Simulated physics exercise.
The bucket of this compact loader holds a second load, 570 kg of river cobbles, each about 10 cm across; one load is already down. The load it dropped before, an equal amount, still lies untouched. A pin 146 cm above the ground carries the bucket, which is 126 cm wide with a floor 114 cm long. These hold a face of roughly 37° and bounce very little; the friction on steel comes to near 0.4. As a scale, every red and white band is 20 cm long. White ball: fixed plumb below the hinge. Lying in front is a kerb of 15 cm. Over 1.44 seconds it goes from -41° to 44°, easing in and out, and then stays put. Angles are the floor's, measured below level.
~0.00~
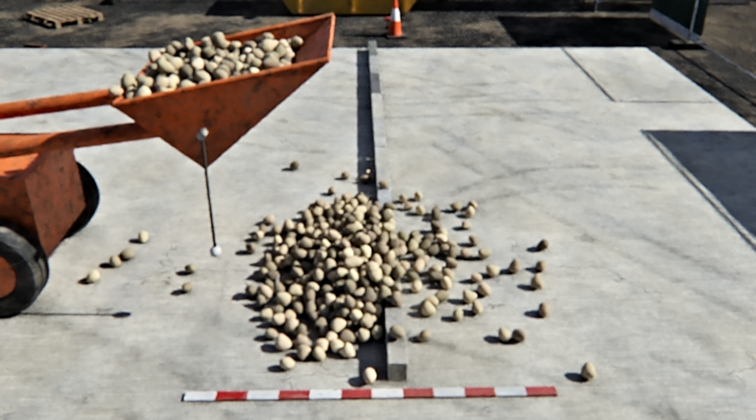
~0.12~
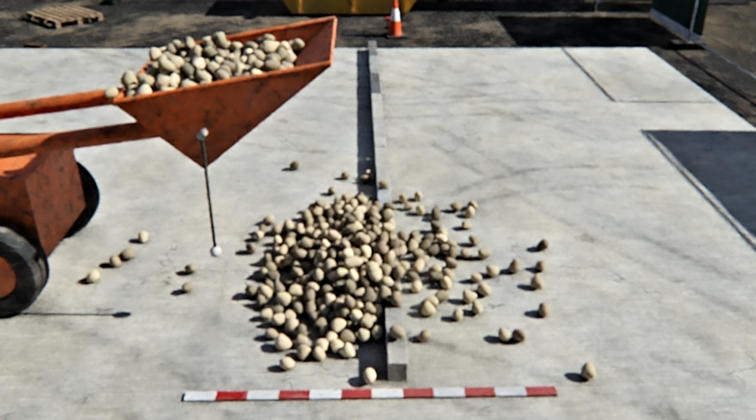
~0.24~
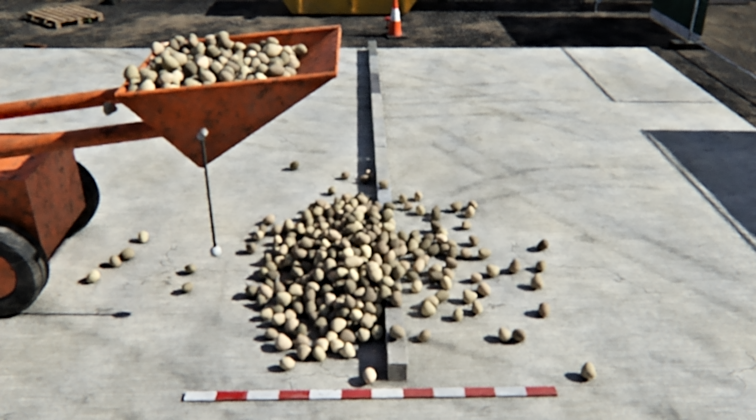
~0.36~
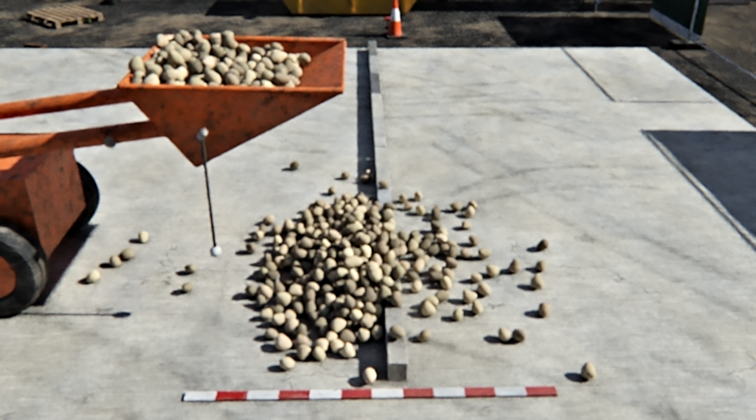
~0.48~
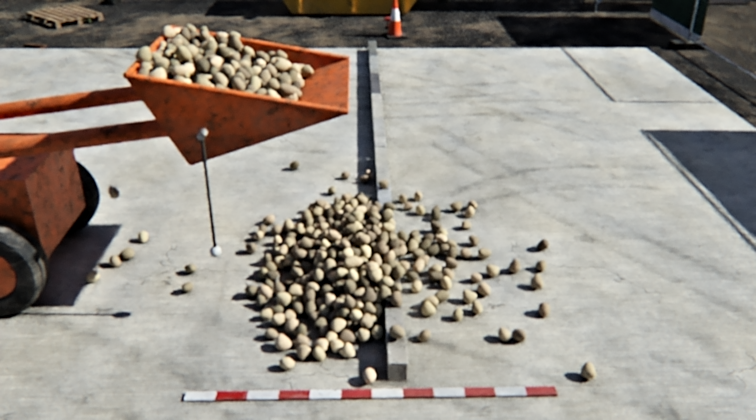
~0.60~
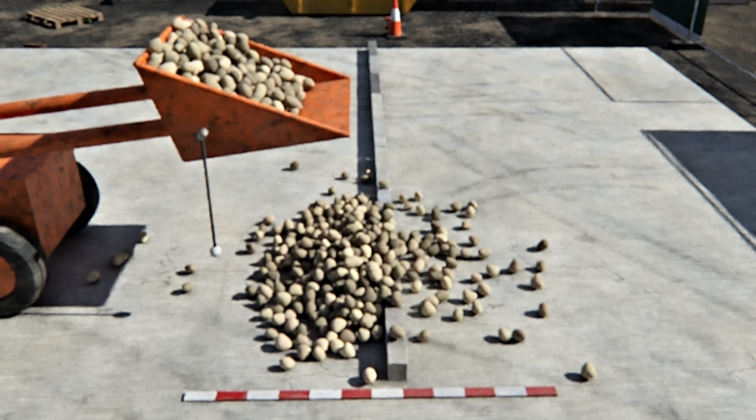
On a concrete yard, an orange loader's raised bucket of rounded stones tilted forward to the right, slowly then faster, while one stone dropped off its back edge and the pile across the kerb lay still.
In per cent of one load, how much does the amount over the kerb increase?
About 33 per cent.
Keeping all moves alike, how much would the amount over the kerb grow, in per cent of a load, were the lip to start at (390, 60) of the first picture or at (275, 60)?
About 85 per cent for the first, 5 per cent for the second.
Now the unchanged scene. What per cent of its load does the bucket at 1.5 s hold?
About 40 per cent is held.
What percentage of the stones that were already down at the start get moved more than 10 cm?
Estimate: 20 %, roughly.
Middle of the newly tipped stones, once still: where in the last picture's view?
Roughly at pixel (358, 248).
After 1.1 s the floor is at 31°; in per cent of one load, 100 in the bucket, 88 on this side of the kerb, 14 over the kerb; the foremost stones are at (530, 279).
After 1.5 s the floor is at 44°; in per cent of one load, 41 in the bucket, 147 on this side of the kerb, 14 over the kerb; the foremost stones are at (530, 279).
After 1.9 s the floor is at 44°; in per cent of one load, 3 in the bucket, 168 on this side of the kerb, 31 over the kerb; the foremost stones are at (530, 279).
After 4.7 s the floor is at 44°; in per cent of one load, 0 in the bucket, 155 on this side of the kerb, 47 over the kerb; the foremost stones are at (555, 270). Net gain over the kerb, 33.
